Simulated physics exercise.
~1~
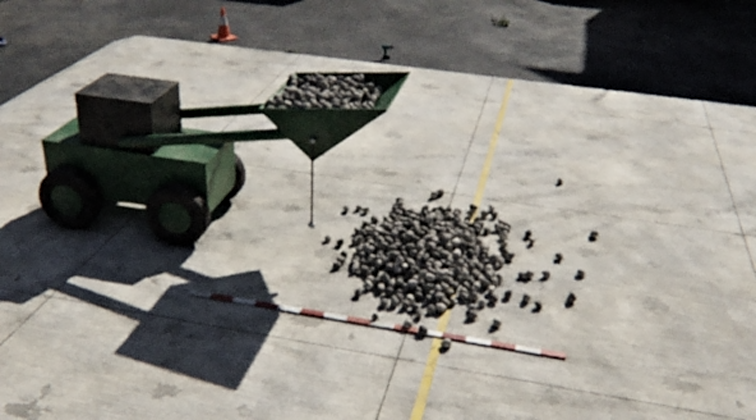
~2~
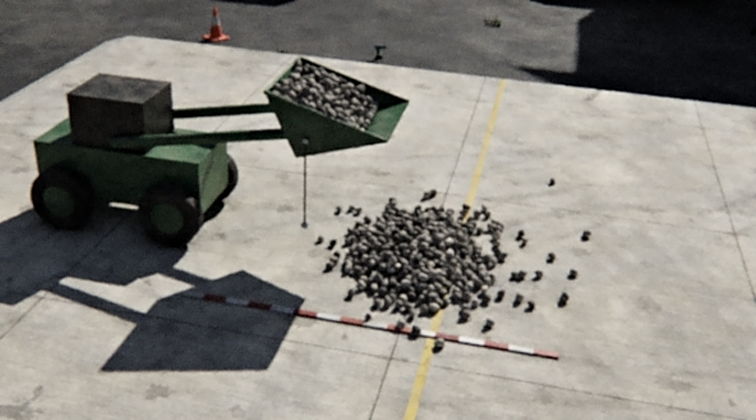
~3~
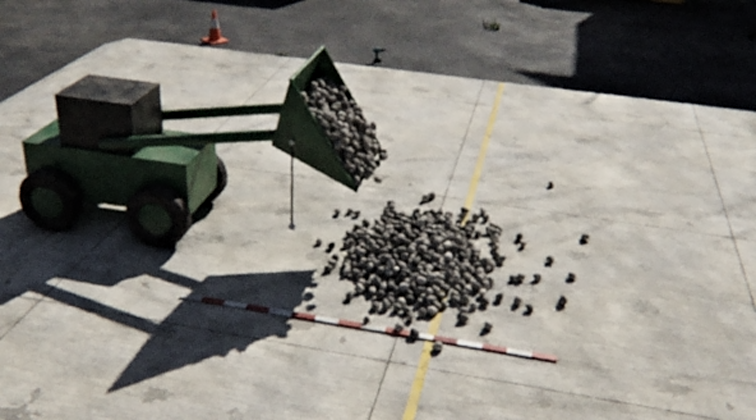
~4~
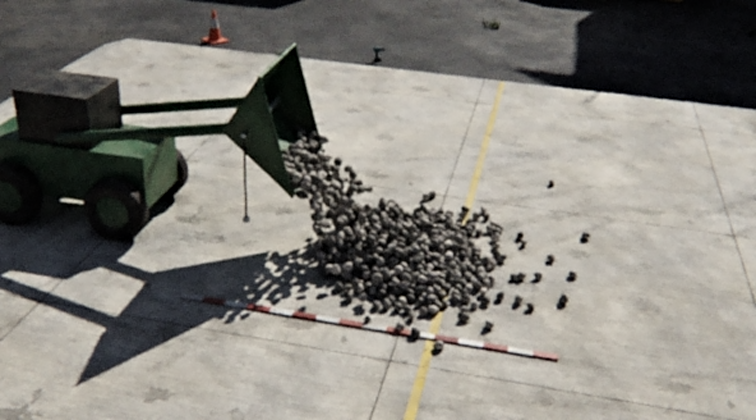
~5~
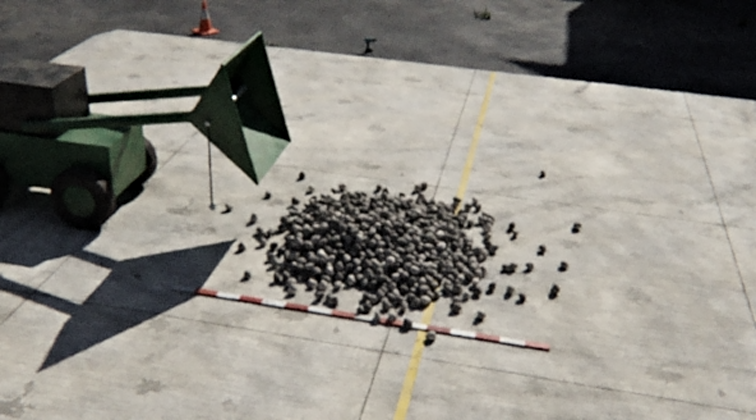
The video shows a green loader beside a pile of dark stones lying mostly left of a yellow line; it backs left while tipping its full bucket, pouring the stones onto the pile's left side, and ends with the bucket empty and the heap spread wider leftward.
